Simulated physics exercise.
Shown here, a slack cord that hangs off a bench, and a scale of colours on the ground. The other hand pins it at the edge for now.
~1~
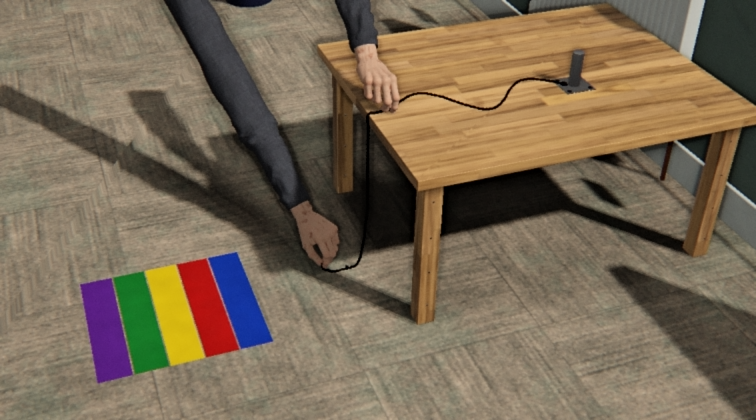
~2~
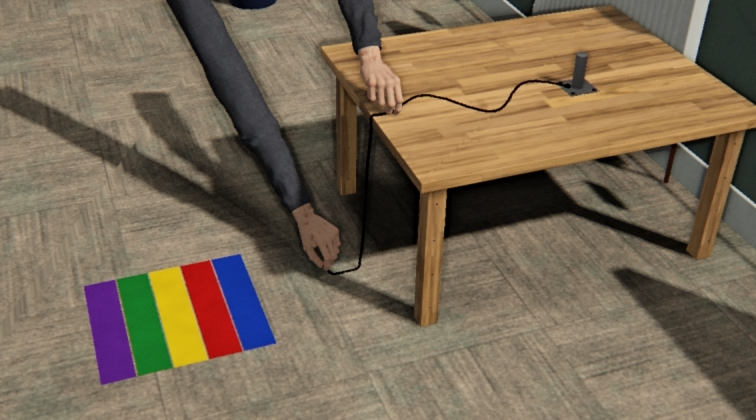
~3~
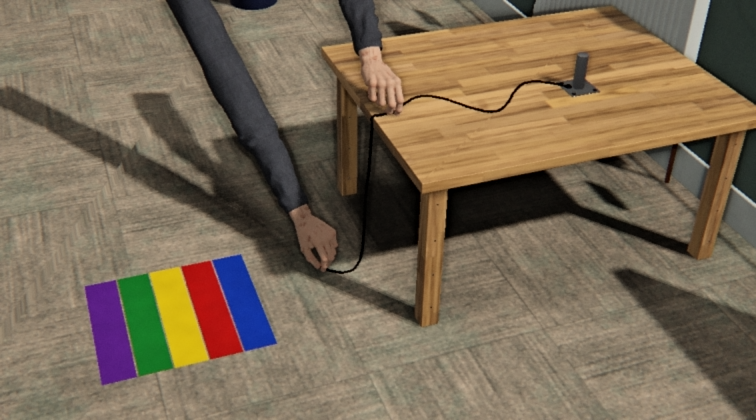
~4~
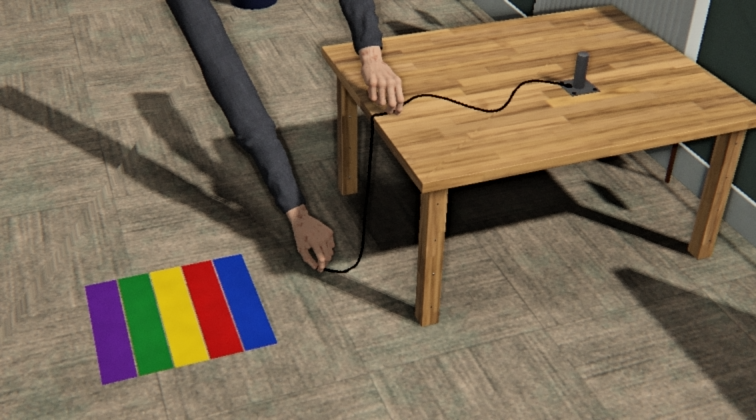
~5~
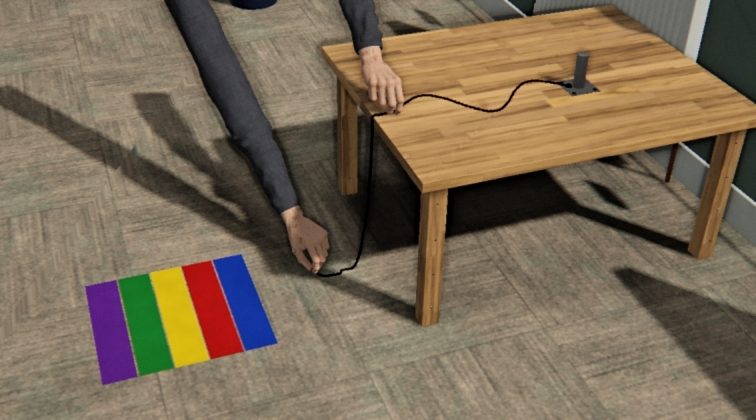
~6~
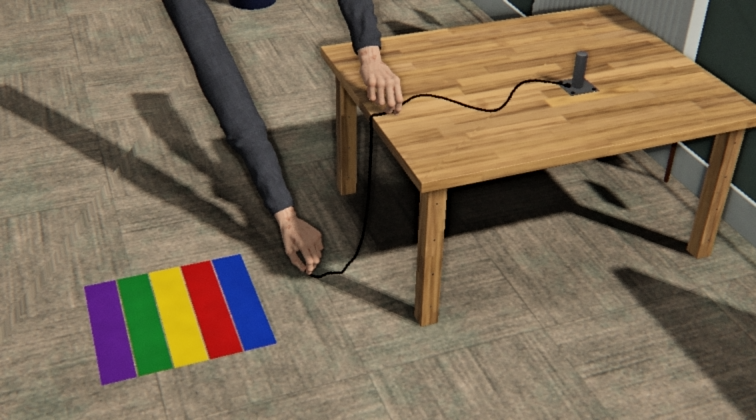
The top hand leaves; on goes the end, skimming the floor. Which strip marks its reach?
It gets as far as the green strip.
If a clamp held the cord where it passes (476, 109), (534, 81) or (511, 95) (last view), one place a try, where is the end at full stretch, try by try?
The places are (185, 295), (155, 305) and (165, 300).
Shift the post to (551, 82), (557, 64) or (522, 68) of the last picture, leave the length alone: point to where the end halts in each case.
In that order: (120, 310), (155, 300) and (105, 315).
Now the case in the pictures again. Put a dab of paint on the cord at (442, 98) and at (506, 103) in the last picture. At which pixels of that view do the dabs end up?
They go to (405, 113) and to (479, 101).
Soon after, end near (201, 293); over red.
After that, end near (165, 300); over yellow.
At the stop, end near (143, 305); over green. The green one.
